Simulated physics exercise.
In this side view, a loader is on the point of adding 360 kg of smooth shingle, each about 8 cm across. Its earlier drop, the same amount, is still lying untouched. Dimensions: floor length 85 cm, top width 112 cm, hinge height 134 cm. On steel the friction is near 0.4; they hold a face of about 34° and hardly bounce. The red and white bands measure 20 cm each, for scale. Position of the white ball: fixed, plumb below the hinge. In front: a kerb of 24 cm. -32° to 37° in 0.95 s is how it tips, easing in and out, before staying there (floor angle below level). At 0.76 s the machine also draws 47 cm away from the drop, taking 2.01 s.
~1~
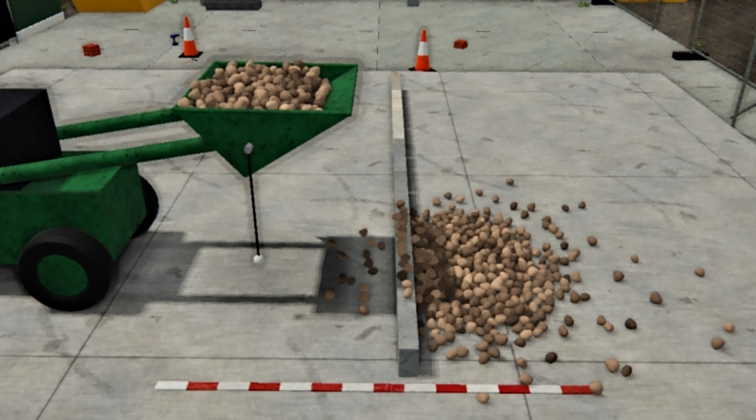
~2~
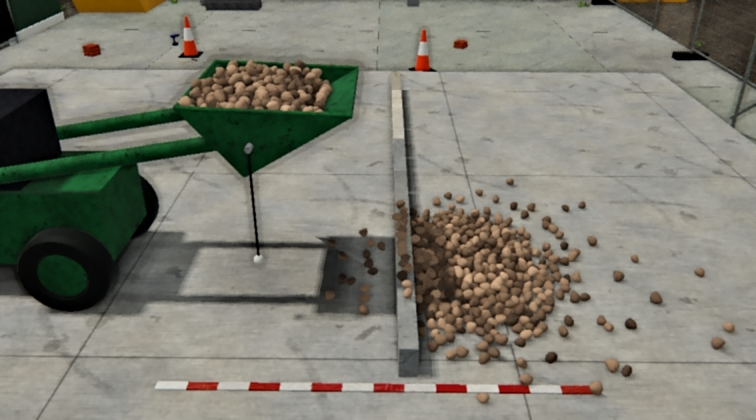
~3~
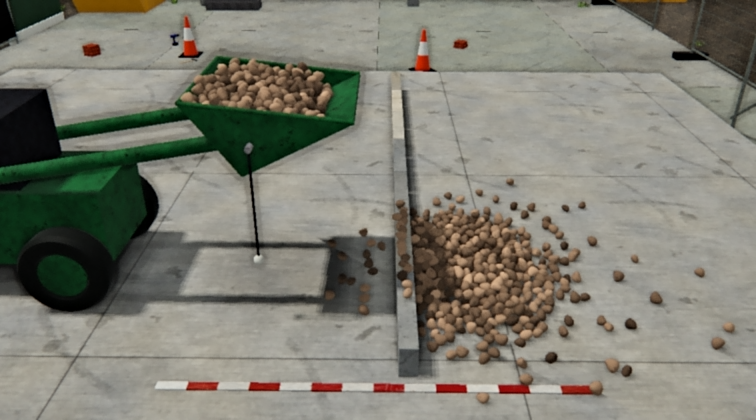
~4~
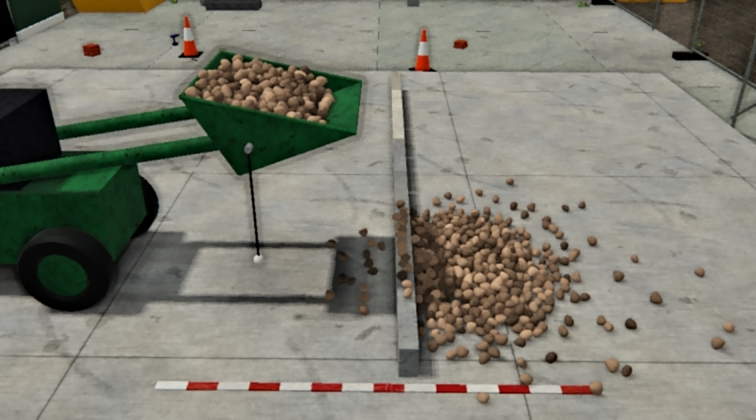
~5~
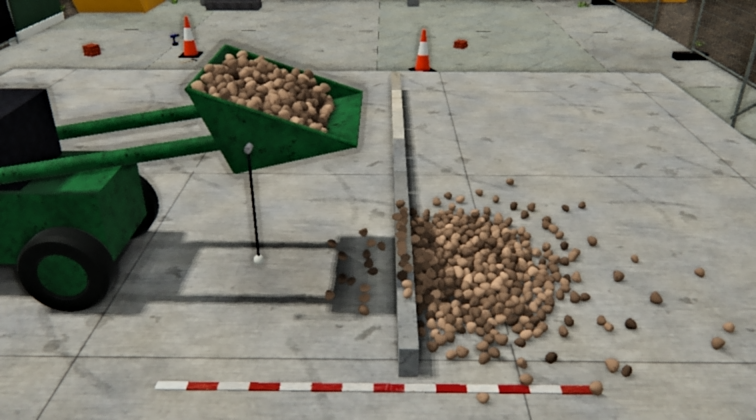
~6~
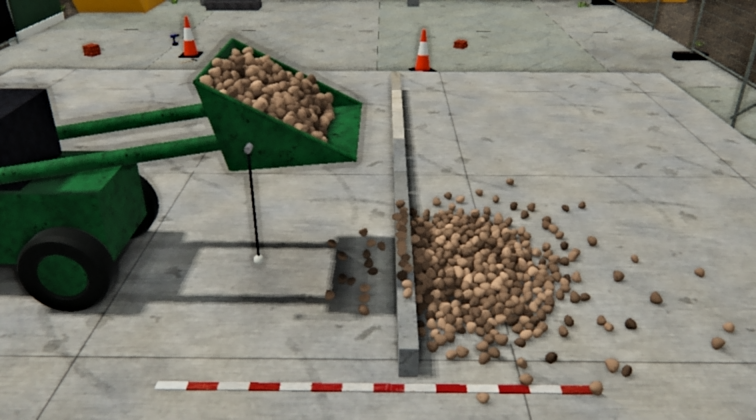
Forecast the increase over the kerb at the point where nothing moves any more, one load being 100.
I would say 11 per cent.
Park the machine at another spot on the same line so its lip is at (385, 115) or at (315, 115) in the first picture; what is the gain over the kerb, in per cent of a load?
The first would add around 40 per cent, the second around 0 per cent.
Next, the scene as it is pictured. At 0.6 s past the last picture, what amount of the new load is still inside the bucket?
Roughly 65 per cent remains inside.
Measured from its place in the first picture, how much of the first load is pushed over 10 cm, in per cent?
5 %.
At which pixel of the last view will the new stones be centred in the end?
Near (369, 260).
Then, 0.3 s after the last picture the floor is at 26°; in per cent of one load, 100 in the bucket, 6 on this side of the kerb, 94 over the kerb; the foremost stones are at (649, 273).
Then, 0.6 s after the last picture the floor is at 37°; in per cent of one load, 63 in the bucket, 43 on this side of the kerb, 94 over the kerb; the foremost stones are at (649, 273).
Then, 2.8 s after the last picture the floor is at 37°; in per cent of one load, 0 in the bucket, 95 on this side of the kerb, 105 over the kerb; the foremost stones are at (649, 273).
Then, 5.4 s after the last picture the floor is at 37°; in per cent of one load, 0 in the bucket, 95 on this side of the kerb, 105 over the kerb; the foremost stones are at (649, 273). Net gain over the kerb, 11.
